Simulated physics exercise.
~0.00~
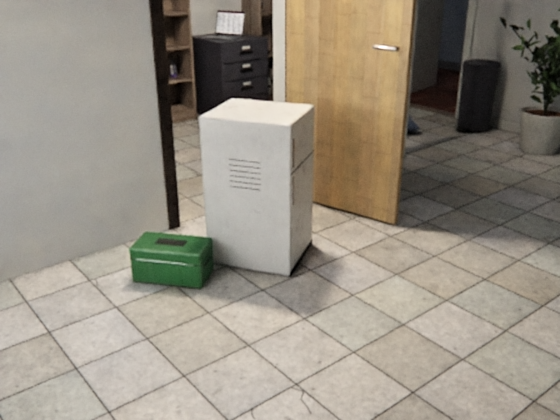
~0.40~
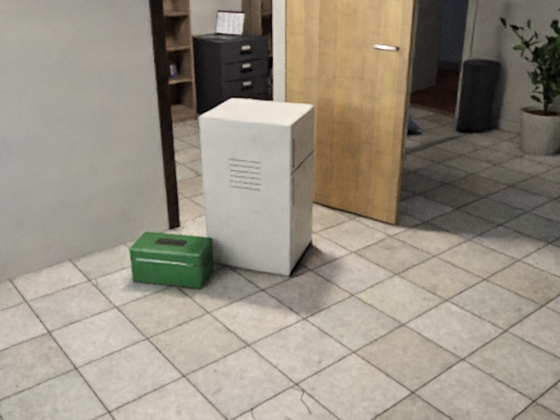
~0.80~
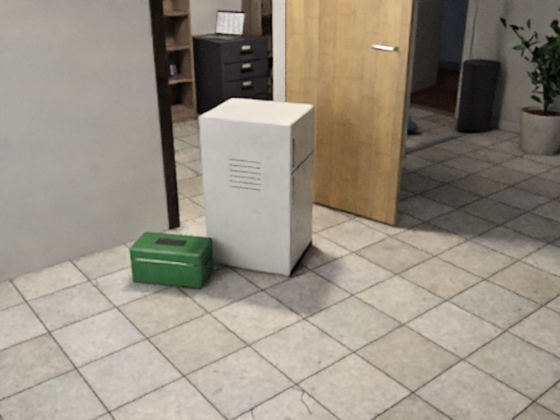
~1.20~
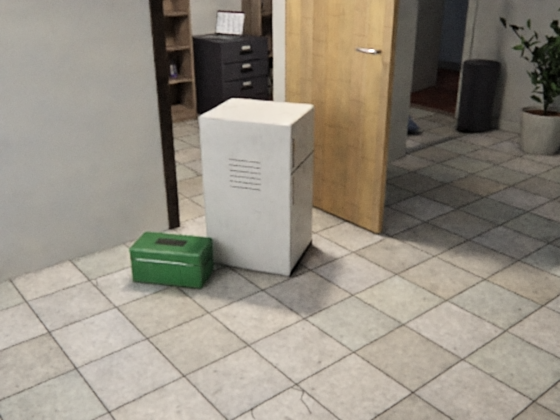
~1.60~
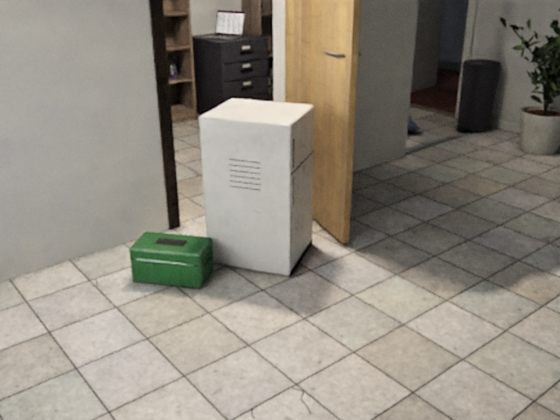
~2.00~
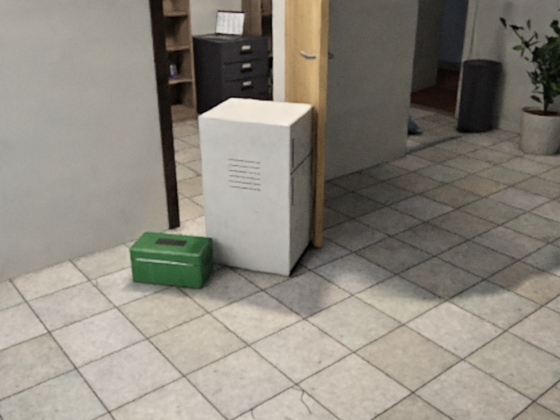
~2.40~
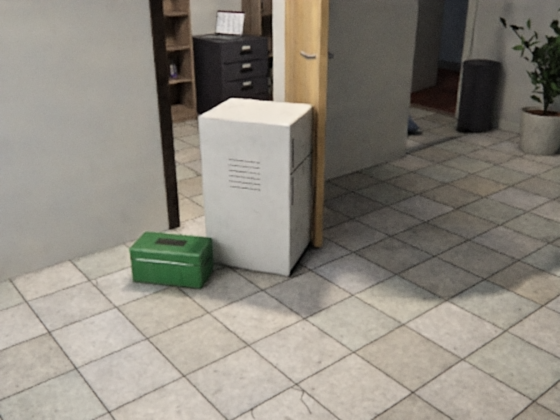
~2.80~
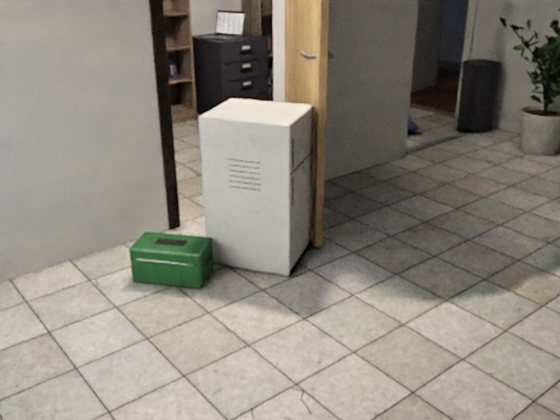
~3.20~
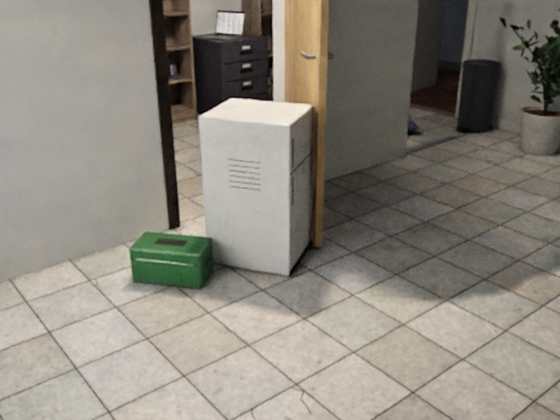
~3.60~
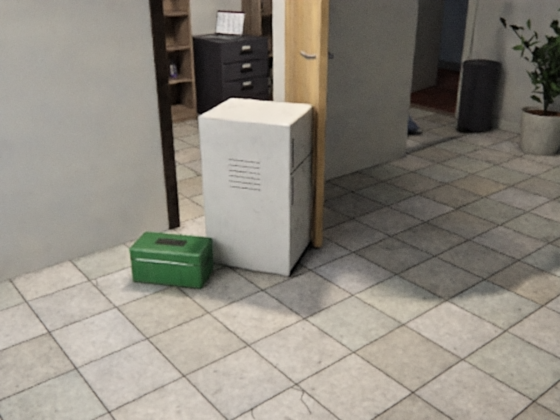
Wooden door swinging partway toward closed, then stopping against a white cabinet standing beside a green toolbox, and staying ajar.
